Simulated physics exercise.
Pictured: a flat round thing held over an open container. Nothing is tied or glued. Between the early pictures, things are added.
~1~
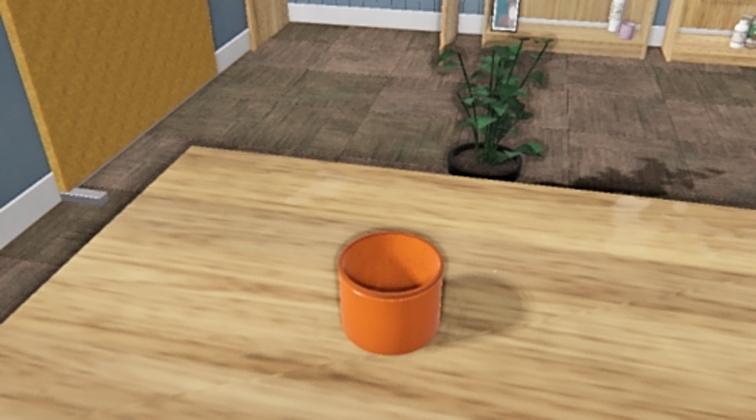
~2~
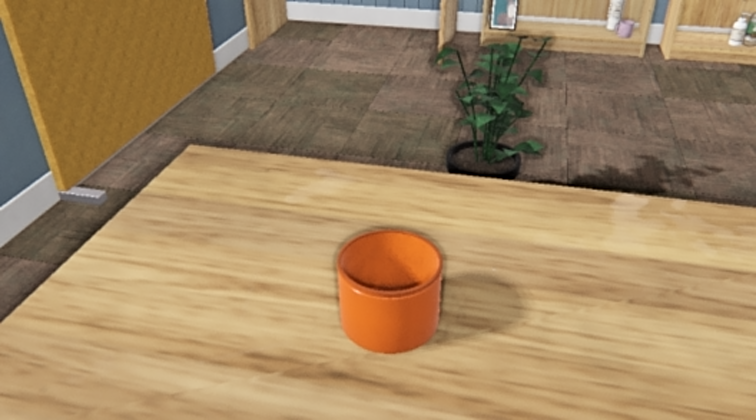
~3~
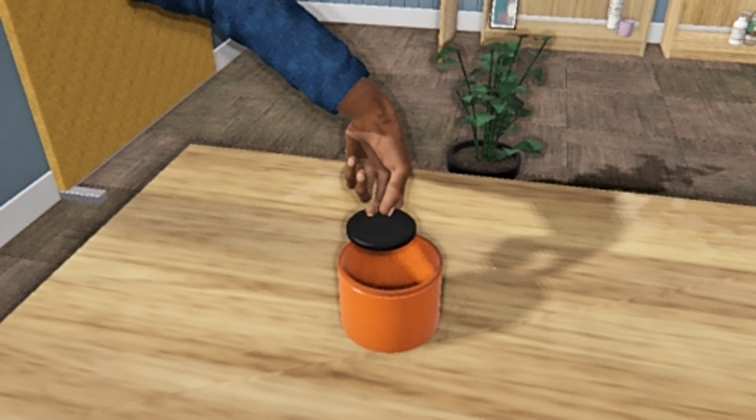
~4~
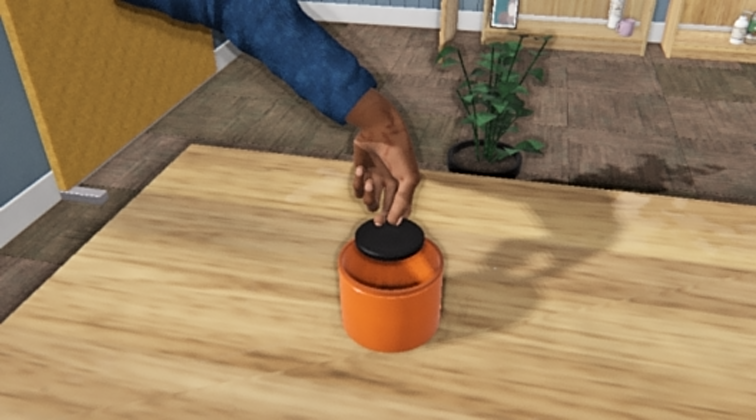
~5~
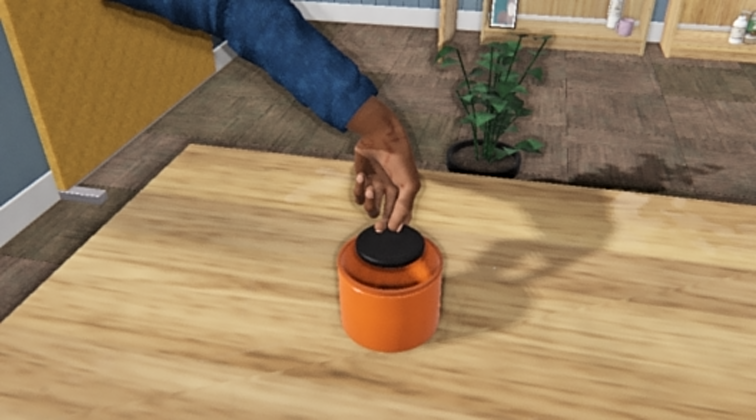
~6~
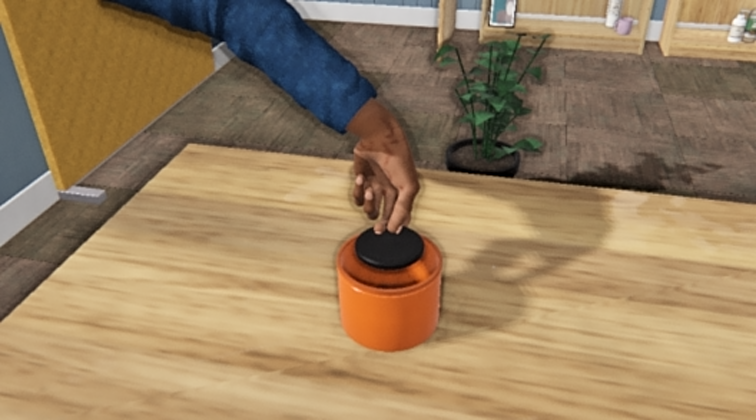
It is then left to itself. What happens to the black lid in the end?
It ends up inside.
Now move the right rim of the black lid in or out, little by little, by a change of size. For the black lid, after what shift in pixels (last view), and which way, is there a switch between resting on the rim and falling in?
Shift: 16 px, rightward.
Then, 0.12 s on from there, black lid displaced a little near (390, 266).
Then, 0.18 s on from there, black lid on its way down near (389, 304).
In the end, the black lid slips past the rim, near (389, 311).
